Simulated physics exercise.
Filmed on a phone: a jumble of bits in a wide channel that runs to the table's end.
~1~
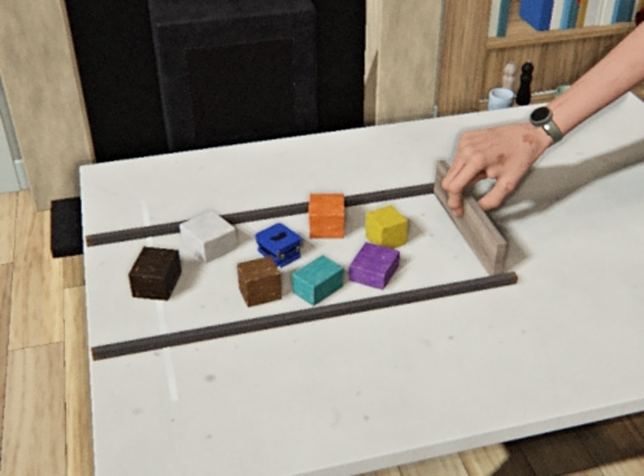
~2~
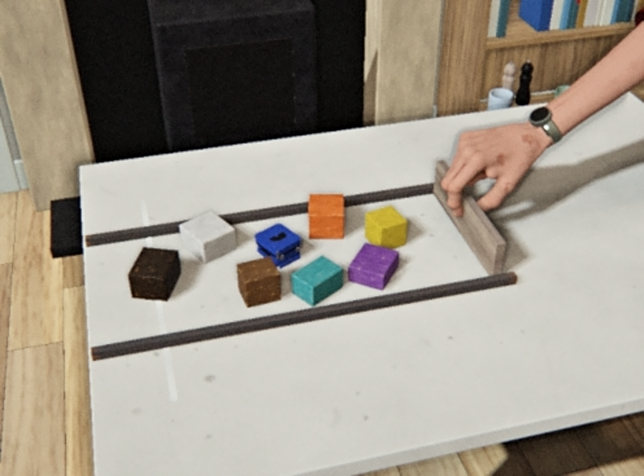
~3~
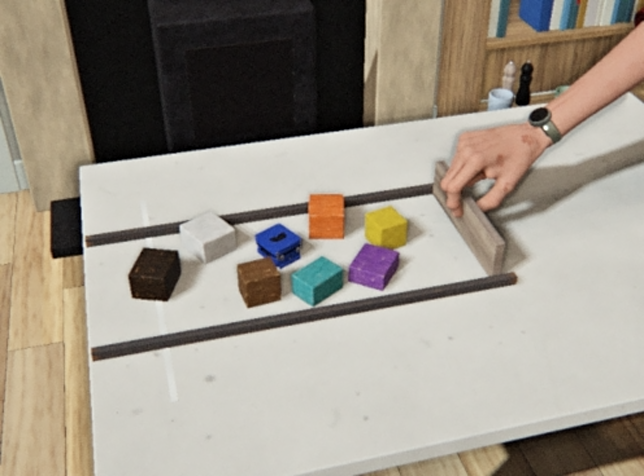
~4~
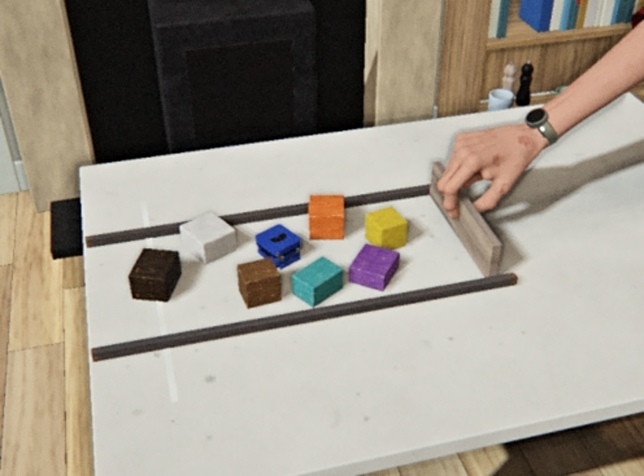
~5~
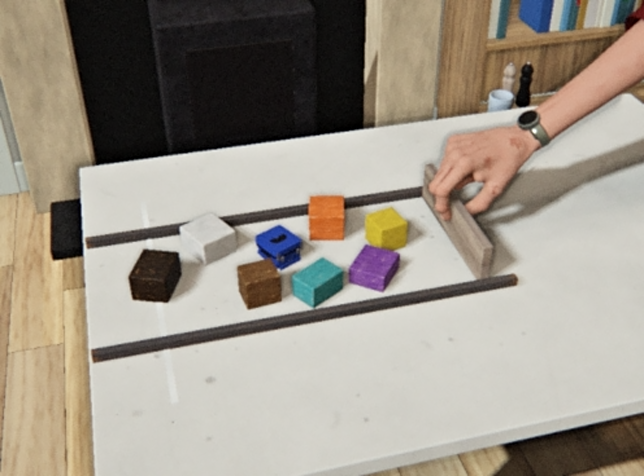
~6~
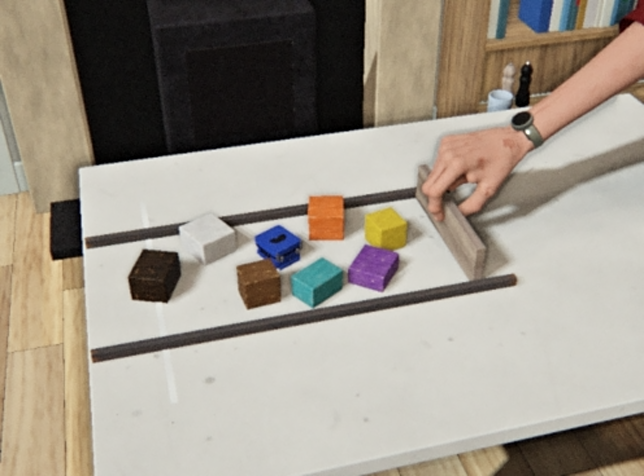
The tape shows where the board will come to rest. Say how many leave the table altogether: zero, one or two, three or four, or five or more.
The number that fall off is one or two.
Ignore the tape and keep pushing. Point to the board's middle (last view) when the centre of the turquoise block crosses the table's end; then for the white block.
About (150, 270), and (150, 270) for the other.
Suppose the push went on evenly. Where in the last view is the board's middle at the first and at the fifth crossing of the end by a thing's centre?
At (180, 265) for the first, at (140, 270) for the fifth.
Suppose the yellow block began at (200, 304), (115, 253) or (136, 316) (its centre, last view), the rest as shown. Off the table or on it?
Place by place, it drops off; goes over; goes over.
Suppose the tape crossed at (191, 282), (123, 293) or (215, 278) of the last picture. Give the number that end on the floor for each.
Down on the floor: 0, 5 and 0.
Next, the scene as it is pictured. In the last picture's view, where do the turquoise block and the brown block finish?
The turquoise block stops around (96, 333); the brown block around (97, 300).
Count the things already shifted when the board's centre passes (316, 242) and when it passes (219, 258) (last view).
6 and 8.
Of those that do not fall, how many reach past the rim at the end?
That would be 3.
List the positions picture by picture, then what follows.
Black block (156, 274); white block (209, 237); brown block (259, 281); board (467, 216); tape (157, 285), in the first frame.
White block (208, 237); board (467, 216), in the second frame.
Brown block (259, 282); orange block (326, 217), in the third frame.
Black block (156, 275); turquoise block (318, 281), in the fourth frame.
White block (209, 239); purple block (374, 268), in the fifth frame.
Black block (155, 276); white block (208, 239); brown block (259, 284); board (448, 221); tape (156, 287), in the sixth frame.
Soon after, none off yet; black block at rest near (155, 276); white block at rest near (208, 239); brown block at rest near (259, 284).
After that, none off yet; black block at rest near (155, 276); white block at rest near (206, 238); brown block displaced about its own width near (206, 284).
And then, none off yet; black block displaced about its own width near (109, 284); white block displaced well along near (133, 245); brown block displaced well along near (145, 293).
In the end, the number that fall off is one or two; gone, black block.
